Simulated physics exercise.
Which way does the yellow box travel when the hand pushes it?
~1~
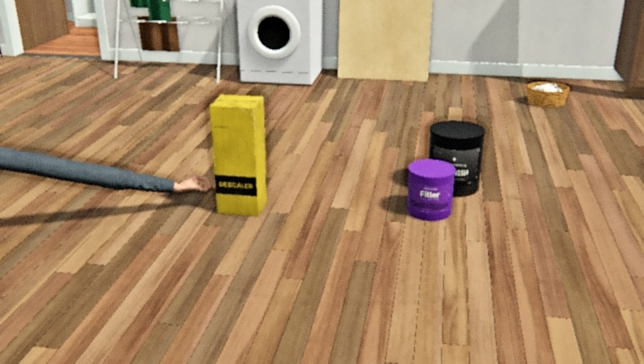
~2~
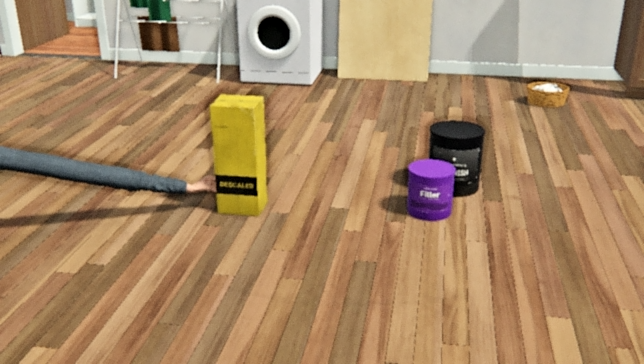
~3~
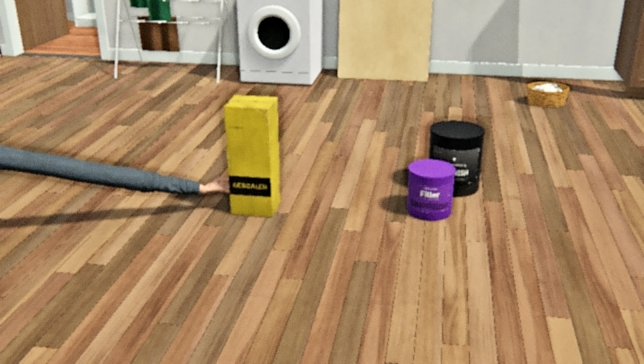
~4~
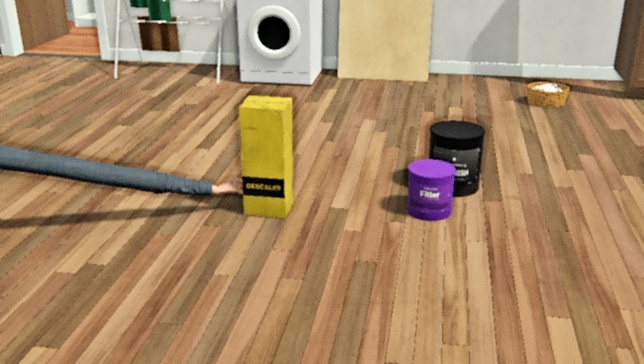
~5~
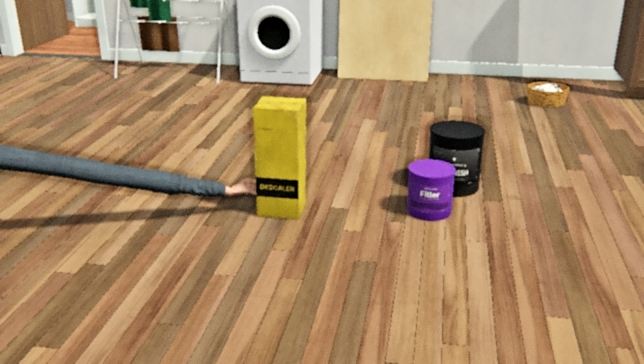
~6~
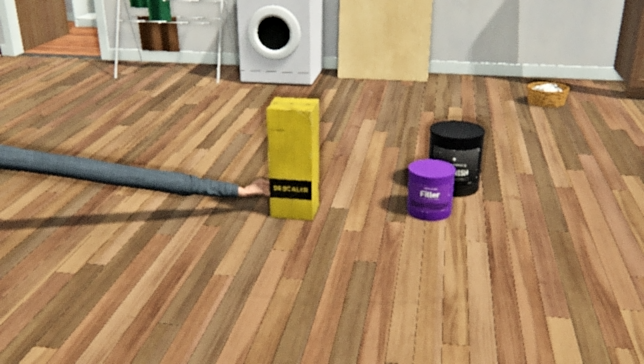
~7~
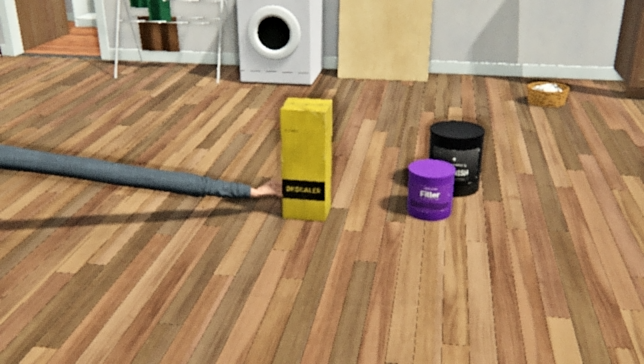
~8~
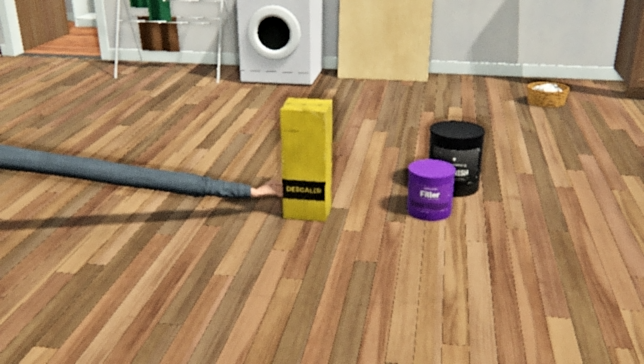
The yellow box slides to the right, toward the two pails.
